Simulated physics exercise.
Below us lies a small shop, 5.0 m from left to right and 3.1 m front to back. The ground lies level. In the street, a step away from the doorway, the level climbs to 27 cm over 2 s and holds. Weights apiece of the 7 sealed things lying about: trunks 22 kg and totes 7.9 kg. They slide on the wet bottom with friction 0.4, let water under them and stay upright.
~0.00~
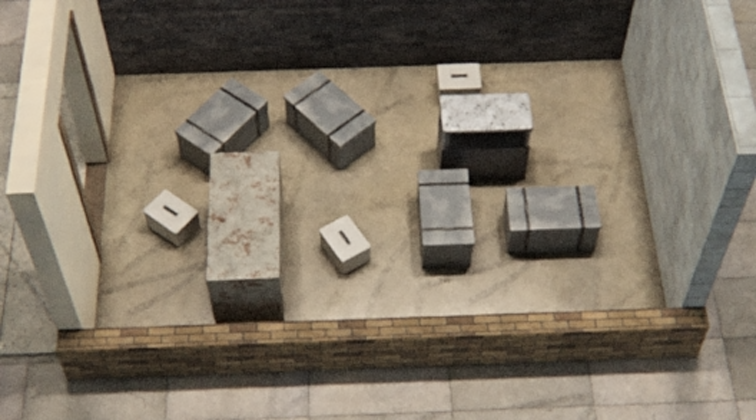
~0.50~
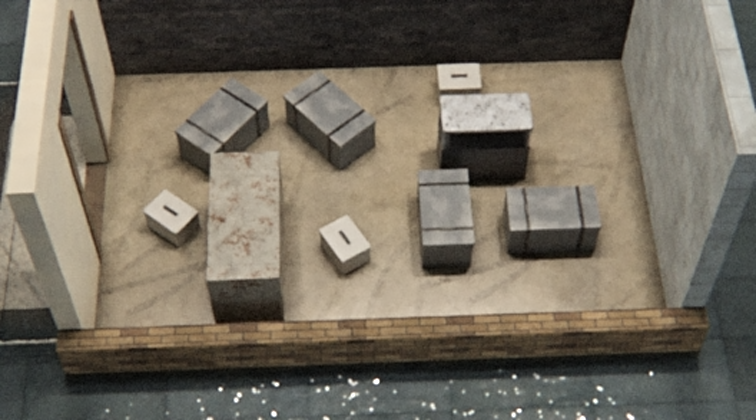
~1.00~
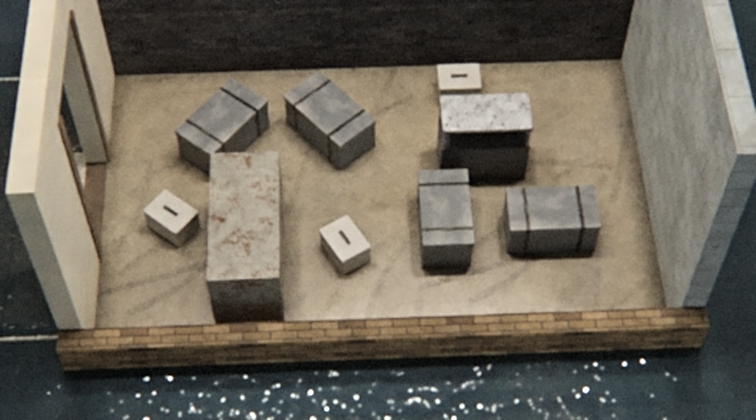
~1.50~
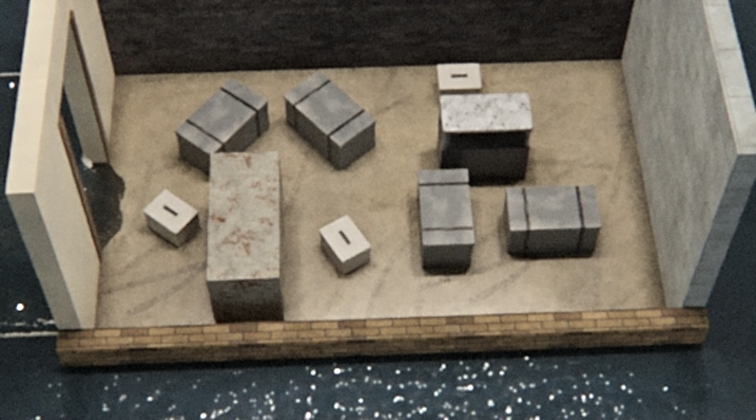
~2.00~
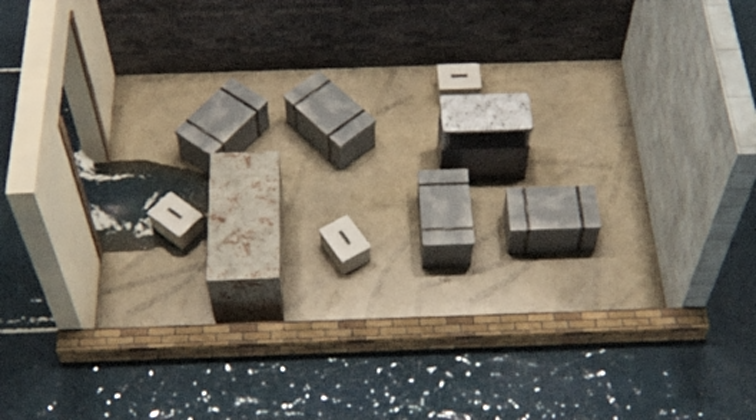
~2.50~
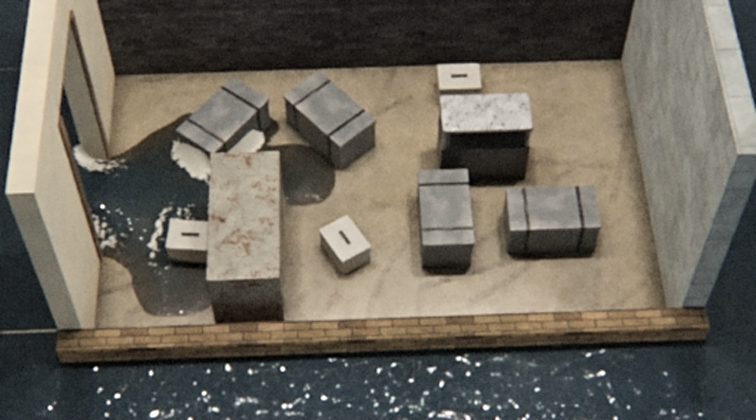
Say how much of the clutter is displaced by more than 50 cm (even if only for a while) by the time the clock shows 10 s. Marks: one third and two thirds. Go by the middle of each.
That comes to one to two thirds.
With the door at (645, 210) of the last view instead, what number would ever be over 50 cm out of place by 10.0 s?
In that case 6 of them.
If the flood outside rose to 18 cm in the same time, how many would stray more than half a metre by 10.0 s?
Then 4.
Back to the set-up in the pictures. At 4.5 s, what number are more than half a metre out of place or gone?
By then 3.
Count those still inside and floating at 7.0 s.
4 of them.
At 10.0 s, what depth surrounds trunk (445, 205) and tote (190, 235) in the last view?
About 9 and 15 cm.
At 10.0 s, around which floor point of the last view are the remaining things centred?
Near (452, 199).
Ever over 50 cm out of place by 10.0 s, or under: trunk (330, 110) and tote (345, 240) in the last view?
In that order: Past it, under.
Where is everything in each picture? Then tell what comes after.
The first picture shows a tote at (171, 211) rests on the ground; a trunk at (222, 115) rests on the ground; water covers 0.0 m2; 0 of 7 have shifted.
The second picture shows a tote at (171, 211) rests on the ground; a trunk at (222, 115) rests on the ground; water covers 0.0 m2; 0 of 7 have shifted.
The third picture shows a tote at (171, 211), on the bottom; a trunk at (222, 115), on the bottom; 0.0 m2 under water; 0 of 7 have shifted.
The fourth picture shows a tote at (171, 211), on the bottom; a trunk at (222, 115), on the bottom; water covers 0.1 m2; 0 of 7 have shifted.
The fifth picture shows a tote at (175, 214), on the bottom, 5 cm from its start; a trunk at (222, 115) rests on the ground; 0.7 m2 under water; 0 of 7 have shifted.
The sixth picture shows a tote at (190, 235) rests on the ground, 32 cm from its start; a trunk at (223, 114) rests on the ground; water covers 2.4 m2; 1 of 7 have shifted.
After 3.5 s 2 of 7 are over 50 cm from their spots; 1 afloat.
After 4.5 s 3 of 7 are over 50 cm from their spots; 1 afloat.
After 7.0 s 4 of 7 are over 50 cm from their spots; 4 afloat.
After 10.0 s 4 of 7 are over 50 cm from their spots, and 4 have been at some point; 6 afloat.
